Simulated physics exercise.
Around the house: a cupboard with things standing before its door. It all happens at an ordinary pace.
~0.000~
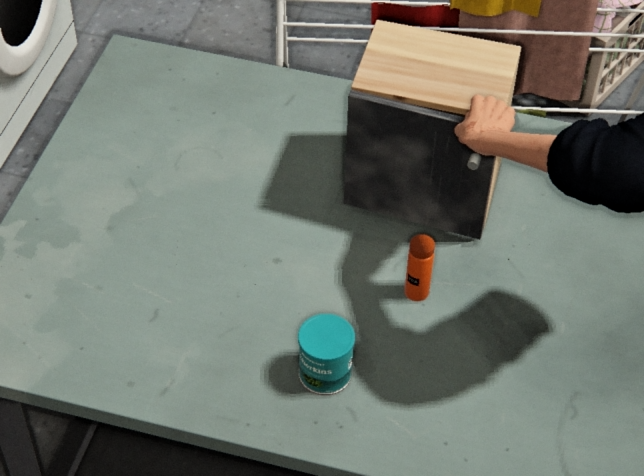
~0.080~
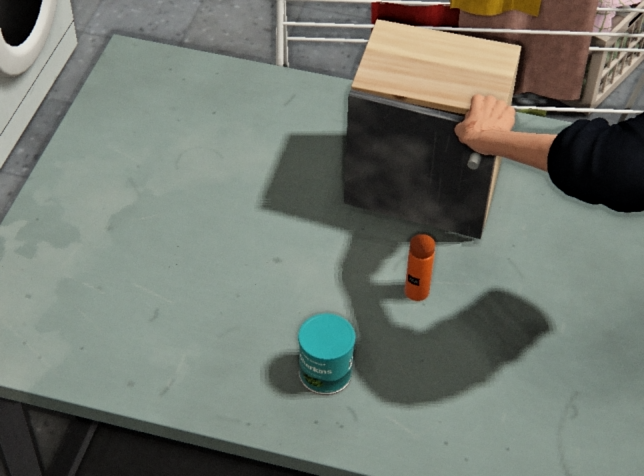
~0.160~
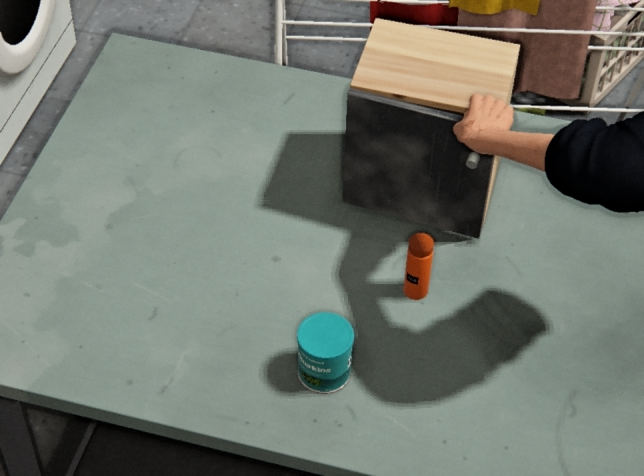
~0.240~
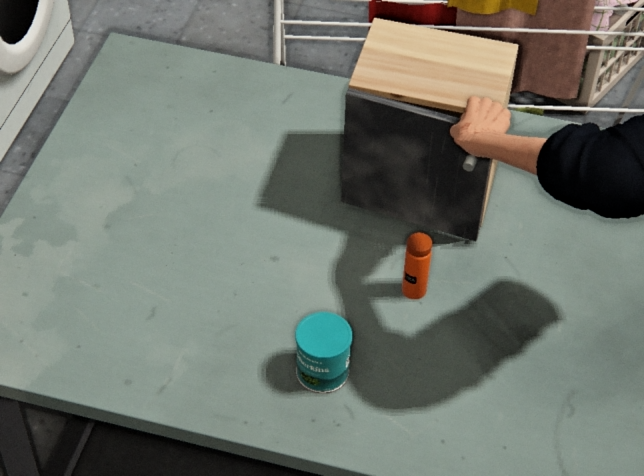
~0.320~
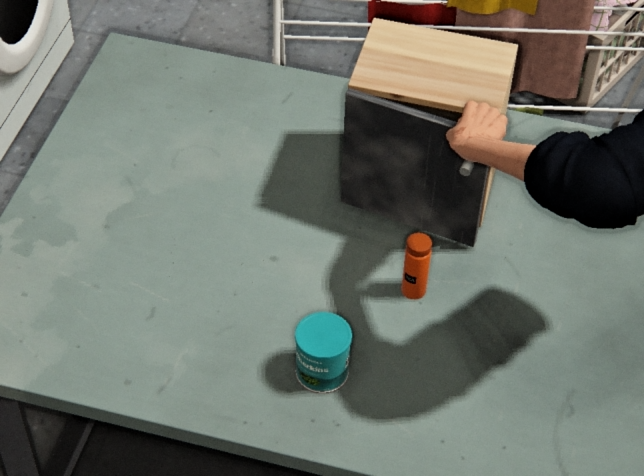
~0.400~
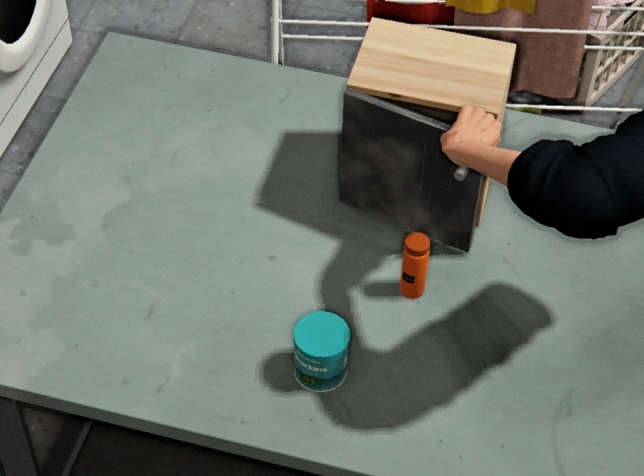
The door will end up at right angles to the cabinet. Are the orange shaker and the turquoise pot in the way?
Outcome: The orange shaker gets shoved and the turquoise pot stays untouched.
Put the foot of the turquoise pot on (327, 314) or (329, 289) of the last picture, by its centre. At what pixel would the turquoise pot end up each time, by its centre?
Close to (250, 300) and (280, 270).
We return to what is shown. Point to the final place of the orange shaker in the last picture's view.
Roughly at (289, 285).
Around 1.30 s, door 53° open; orange shaker travelled about its own width near (383, 281); turquoise pot at rest near (321, 352).
Around 1.66 s, door 68° open; orange shaker travelled well along near (344, 289); turquoise pot at rest near (321, 352).
Around 1.98 s, door 83° open; orange shaker travelled well along near (308, 288); turquoise pot at rest near (321, 352).
Finally (2.9 s), the orange shaker is pushed along, near (288, 285); the turquoise pot remains where it is, near (321, 352).
